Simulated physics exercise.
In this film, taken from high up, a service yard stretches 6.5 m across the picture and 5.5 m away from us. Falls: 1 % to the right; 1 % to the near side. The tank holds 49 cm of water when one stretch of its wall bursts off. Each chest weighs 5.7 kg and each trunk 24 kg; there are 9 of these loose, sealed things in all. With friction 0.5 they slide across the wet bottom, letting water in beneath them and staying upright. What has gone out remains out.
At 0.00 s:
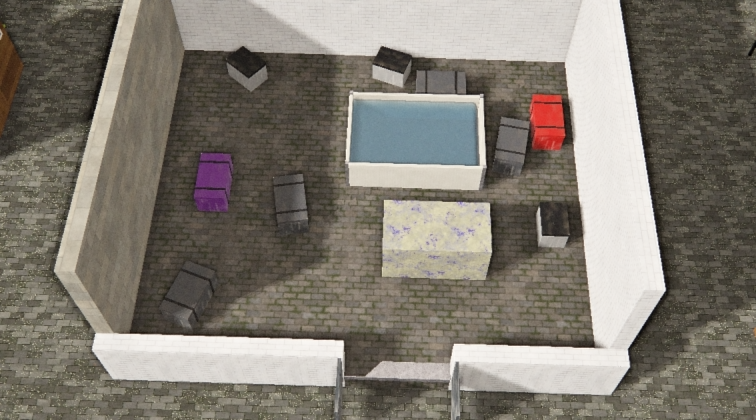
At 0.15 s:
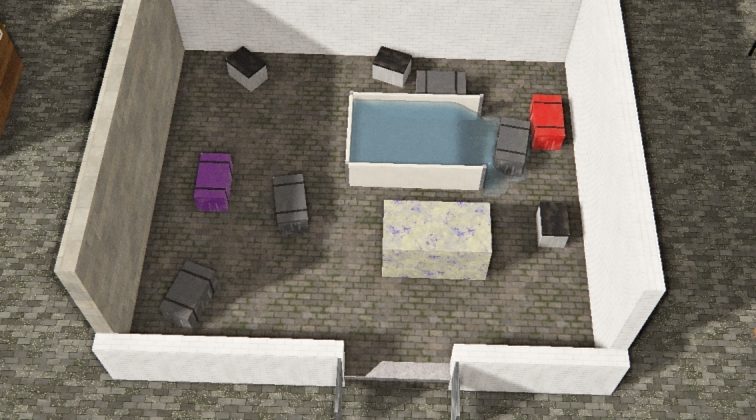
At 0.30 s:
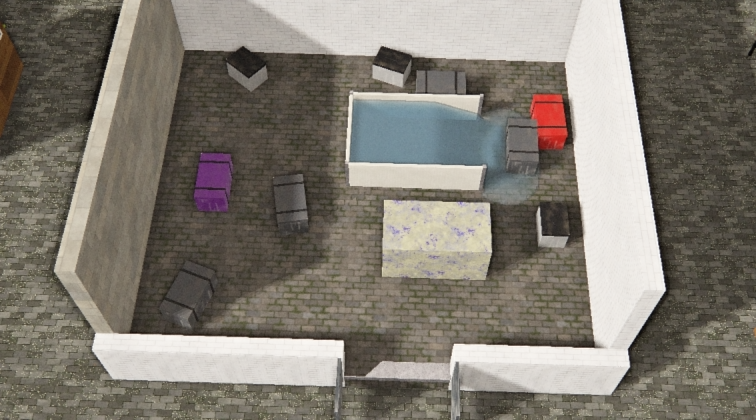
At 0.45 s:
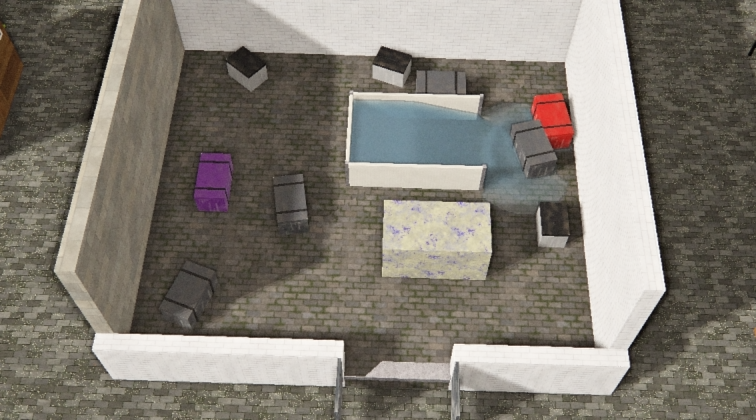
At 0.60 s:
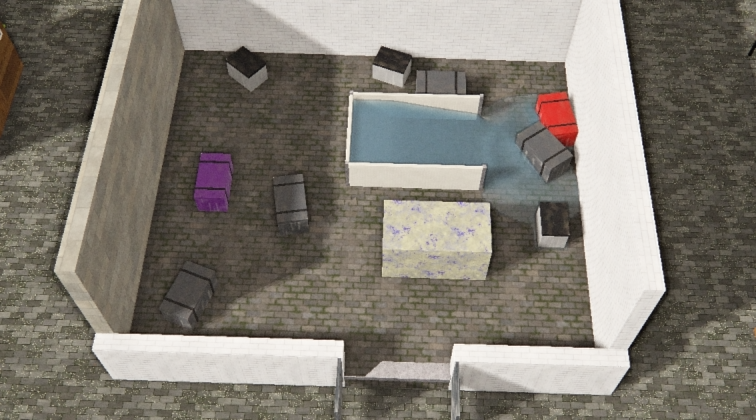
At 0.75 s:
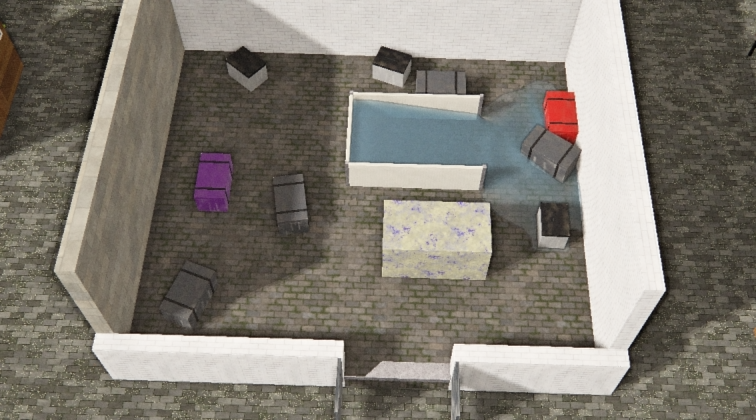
At first, a full tank of water stands in a walled yard among scattered trunks and boxes. Then its right side opens and water spreads across the paving toward the right wall, pushing a dark grey trunk rightward and turning it, while the red trunk beside it shifts slightly.
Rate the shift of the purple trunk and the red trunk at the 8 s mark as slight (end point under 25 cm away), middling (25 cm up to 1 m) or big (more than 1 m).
Purple trunk - slight, red trunk - big.
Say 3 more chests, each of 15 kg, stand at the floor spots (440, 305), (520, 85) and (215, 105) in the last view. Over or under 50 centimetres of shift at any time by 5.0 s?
Lab note - in order: Below threshold / above threshold / below threshold.
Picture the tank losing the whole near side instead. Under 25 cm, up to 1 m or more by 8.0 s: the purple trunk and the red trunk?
In that situation the purple trunk stays about where it was, while the red trunk stays about where it was.
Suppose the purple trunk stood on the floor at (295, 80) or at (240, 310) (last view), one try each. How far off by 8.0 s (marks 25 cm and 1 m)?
Well, the first time it drifts a modest way, and the second time it keeps still.
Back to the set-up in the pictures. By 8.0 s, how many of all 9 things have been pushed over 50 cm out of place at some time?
That adds up to 6.
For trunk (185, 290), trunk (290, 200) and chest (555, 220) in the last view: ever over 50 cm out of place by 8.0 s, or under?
In turn: Short of it, less, more.
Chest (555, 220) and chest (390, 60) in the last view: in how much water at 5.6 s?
Some 2 cm at the first, some 2 cm at the second.
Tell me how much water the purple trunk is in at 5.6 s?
1 cm or so.
After 1.6 s the purple trunk is near (212, 175), 0.0 m from its start, aground; the red trunk is near (563, 105), 0.3 m from its start, afloat; 0 of 9 are out; 2 afloat.
After 3.6 s the purple trunk is near (212, 175), 0.0 m from its start, aground; the red trunk is near (462, 74), 1.6 m from its start, afloat; 0 of 9 are out; 2 afloat.
After 5.6 s the purple trunk is near (212, 175), 0.0 m from its start, aground; the red trunk is near (361, 64), 3.1 m from its start, aground; 0 of 9 are out; 1 afloat.
After 8.0 s the purple trunk is near (212, 175), 0.0 m from its start, aground; the red trunk is near (316, 59), 3.9 m from its start, aground; 0 of 9 are out; 3 afloat.
